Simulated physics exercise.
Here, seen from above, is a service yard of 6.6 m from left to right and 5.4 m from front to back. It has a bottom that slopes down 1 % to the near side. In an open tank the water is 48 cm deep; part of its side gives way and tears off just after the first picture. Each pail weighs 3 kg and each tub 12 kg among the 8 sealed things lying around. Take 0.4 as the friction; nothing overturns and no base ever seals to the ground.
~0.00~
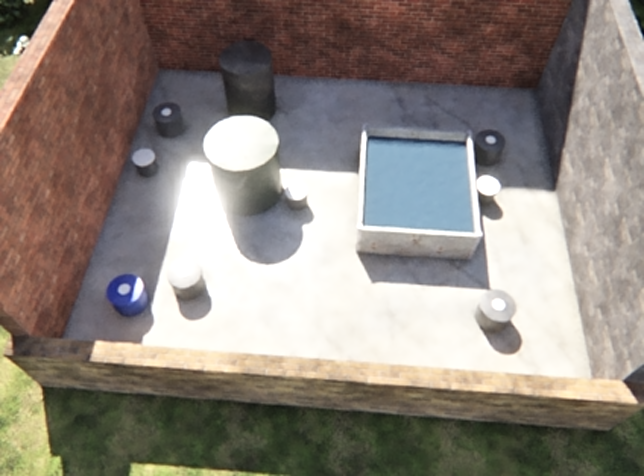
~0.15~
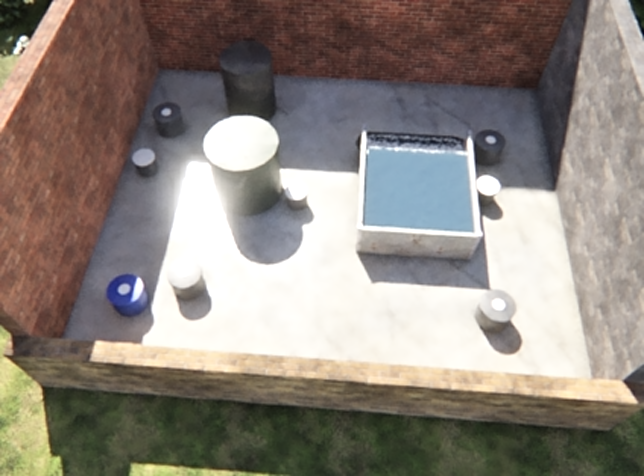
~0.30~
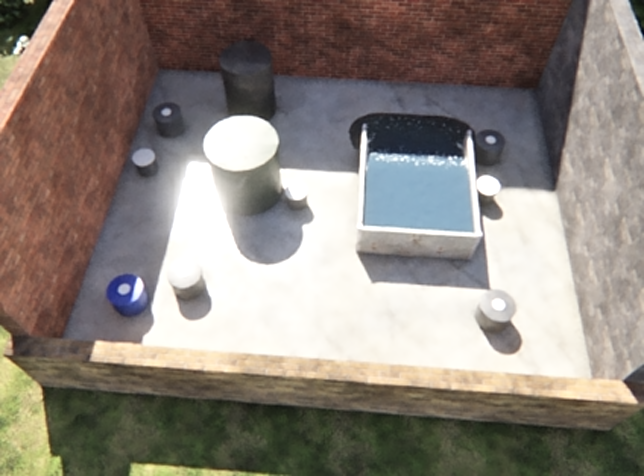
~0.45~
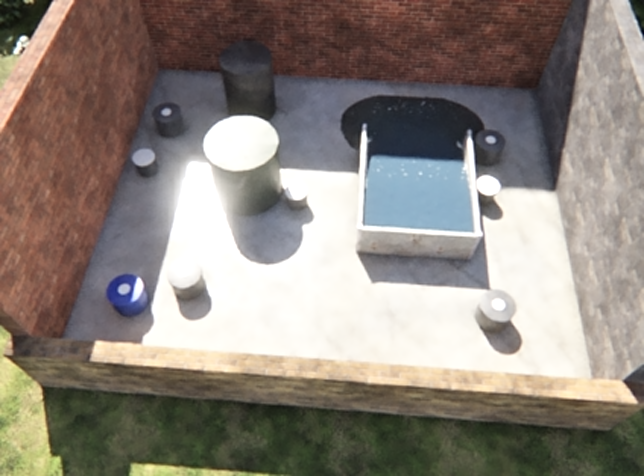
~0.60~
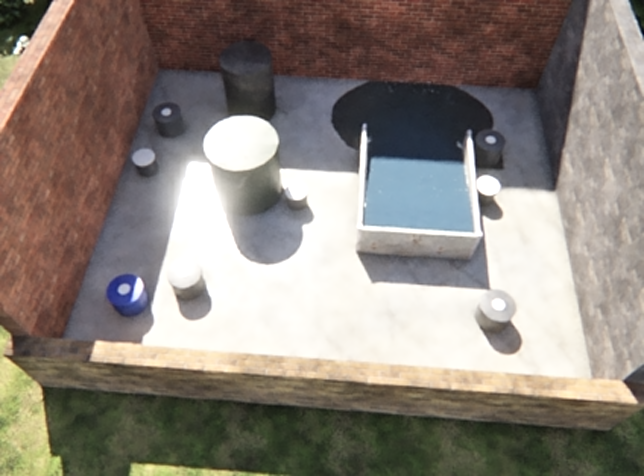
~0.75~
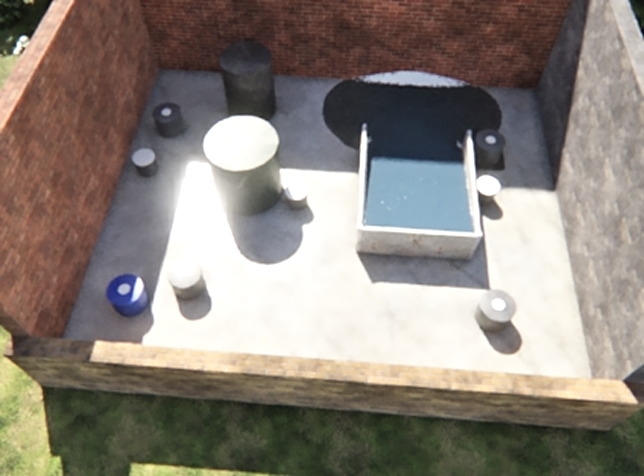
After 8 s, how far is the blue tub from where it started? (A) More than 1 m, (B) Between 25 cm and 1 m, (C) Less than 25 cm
Option C: Less than 25 cm.
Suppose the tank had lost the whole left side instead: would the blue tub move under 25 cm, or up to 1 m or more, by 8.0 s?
The blue tub is swept a long way.
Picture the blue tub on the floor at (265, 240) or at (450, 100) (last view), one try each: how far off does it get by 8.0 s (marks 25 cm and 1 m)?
In that order: It hardly budges; it goes a long way.
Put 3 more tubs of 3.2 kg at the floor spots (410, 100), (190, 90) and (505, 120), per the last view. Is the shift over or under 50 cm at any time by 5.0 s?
Going one by one: Too far, too far, too far.
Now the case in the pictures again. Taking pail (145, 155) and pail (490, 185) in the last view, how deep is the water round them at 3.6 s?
First roughly 0 cm, second roughly 5 cm.
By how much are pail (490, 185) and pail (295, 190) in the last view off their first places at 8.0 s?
In turn: 250 cm, 40 cm.
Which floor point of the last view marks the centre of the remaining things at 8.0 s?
Mean position: Approximately (286, 256).
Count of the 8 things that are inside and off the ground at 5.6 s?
By my count, 1.
After 1.6 s the blue tub is near (124, 289), 0.0 m from its start, aground; 0 afloat.
After 3.6 s the blue tub is near (124, 289), 0.0 m from its start, aground; 1 afloat.
After 5.6 s the blue tub is near (124, 289), 0.0 m from its start, aground; 1 afloat.
After 8.0 s the blue tub is near (124, 289), 0.0 m from its start, aground; 0 afloat.
